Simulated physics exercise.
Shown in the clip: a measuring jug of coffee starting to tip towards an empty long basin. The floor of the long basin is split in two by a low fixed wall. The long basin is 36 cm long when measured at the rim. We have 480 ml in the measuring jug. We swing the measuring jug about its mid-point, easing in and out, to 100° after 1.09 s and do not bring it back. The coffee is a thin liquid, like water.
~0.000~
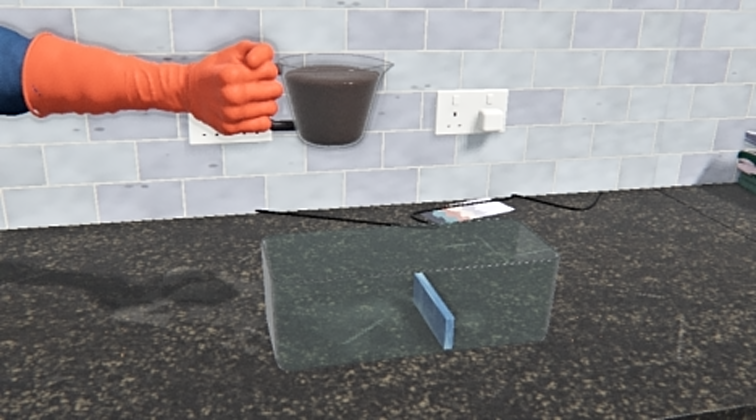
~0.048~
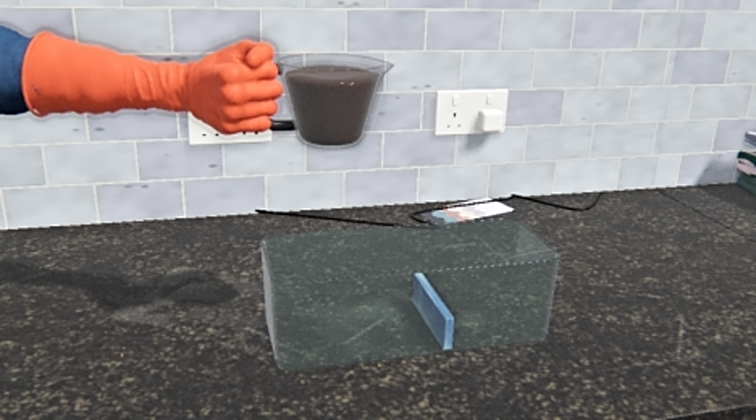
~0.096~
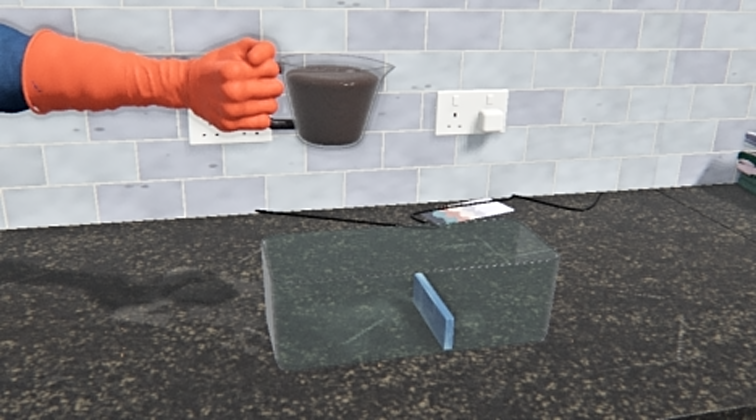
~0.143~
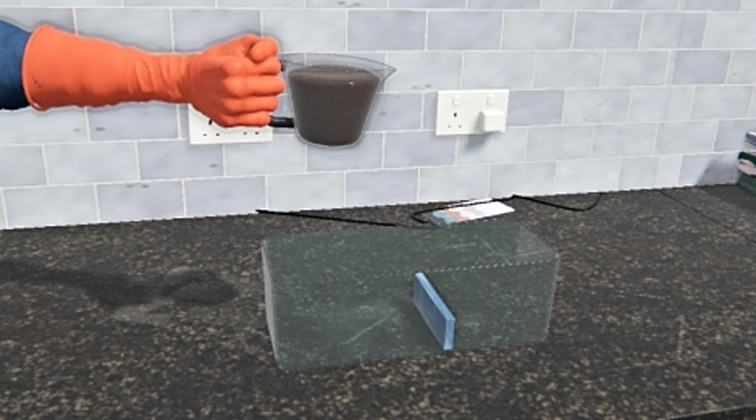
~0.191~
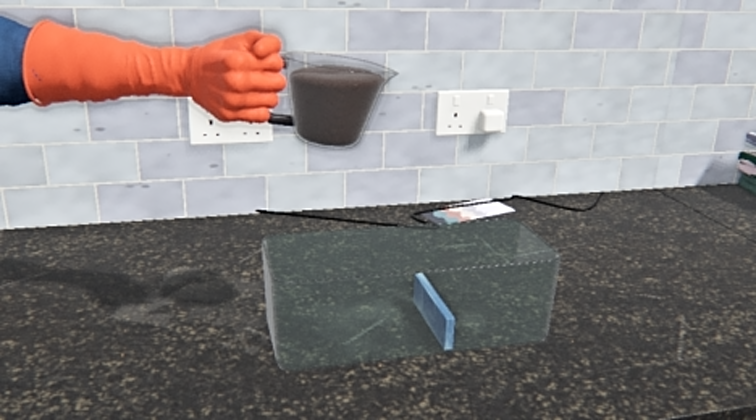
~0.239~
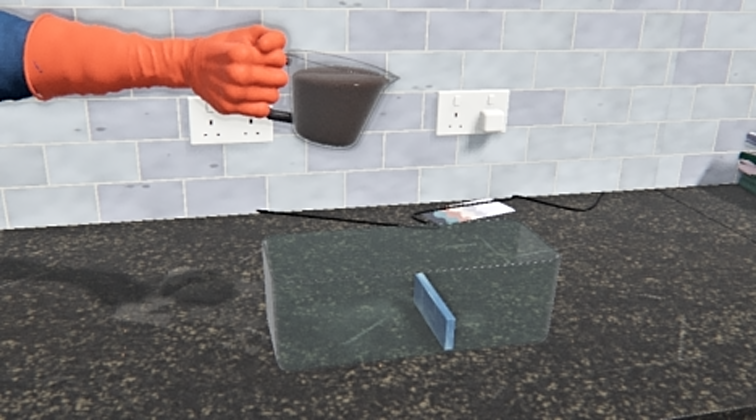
Measuring jug of dark coffee tilting slightly to the right in an orange-gloved hand above an empty clear basin on a speckled counter.
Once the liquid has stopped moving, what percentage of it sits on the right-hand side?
About 59 per cent.
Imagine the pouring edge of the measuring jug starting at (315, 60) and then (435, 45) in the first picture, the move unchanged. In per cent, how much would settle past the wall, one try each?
Near 5 in a hundred on the first go and near 90 in a hundred on the second.
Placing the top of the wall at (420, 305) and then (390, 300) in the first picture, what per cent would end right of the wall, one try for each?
First 80, then 90 per cent.
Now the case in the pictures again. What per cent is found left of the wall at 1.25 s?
40 %.
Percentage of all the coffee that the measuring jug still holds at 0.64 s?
Some 62 per cent.
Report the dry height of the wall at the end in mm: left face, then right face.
For the left, around 38 mm; for the right, around 28 mm.
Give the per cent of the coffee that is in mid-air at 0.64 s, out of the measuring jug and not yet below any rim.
Estimate: Some 30 % of the total.
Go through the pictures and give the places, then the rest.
The first frame shows tilt 0°; pouring edge (394, 63); surface from (284, 74) to (378, 72); the long basin's rim runs from (267, 260) to (539, 238); the wall's top is at (433, 295).
The second frame shows tilt 0°; pouring edge (394, 63); surface from (284, 74) to (377, 73).
The third frame shows tilt 2°; pouring edge (395, 65); surface from (285, 74) to (378, 74).
The fourth frame shows tilt 4°; pouring edge (397, 68); surface from (287, 74) to (379, 75).
The fifth frame shows tilt 7°; pouring edge (398, 72); surface from (290, 73) to (382, 75).
The sixth frame shows tilt 11°; pouring edge (400, 76); surface from (291, 75) to (387, 76).
Then, 0.64 s in, the tilt is 64° and 62 per cent is still to pour, 1 is left of the wall and 7 right of it.
Then, 0.94 s in, the tilt is 96° and 9 per cent is still to pour, 17 is left of the wall and 54 right of it.
Then, 1.25 s in, the tilt is 100° and 0 per cent is still to pour, 39 is left of the wall and 59 right of it.
Then, 1.59 s in, the tilt is 100° and 0 per cent is still to pour, 39 is left of the wall and 59 right of it.
Finally, 39 per cent lies left of the wall, 59 right of it and 2 outside.
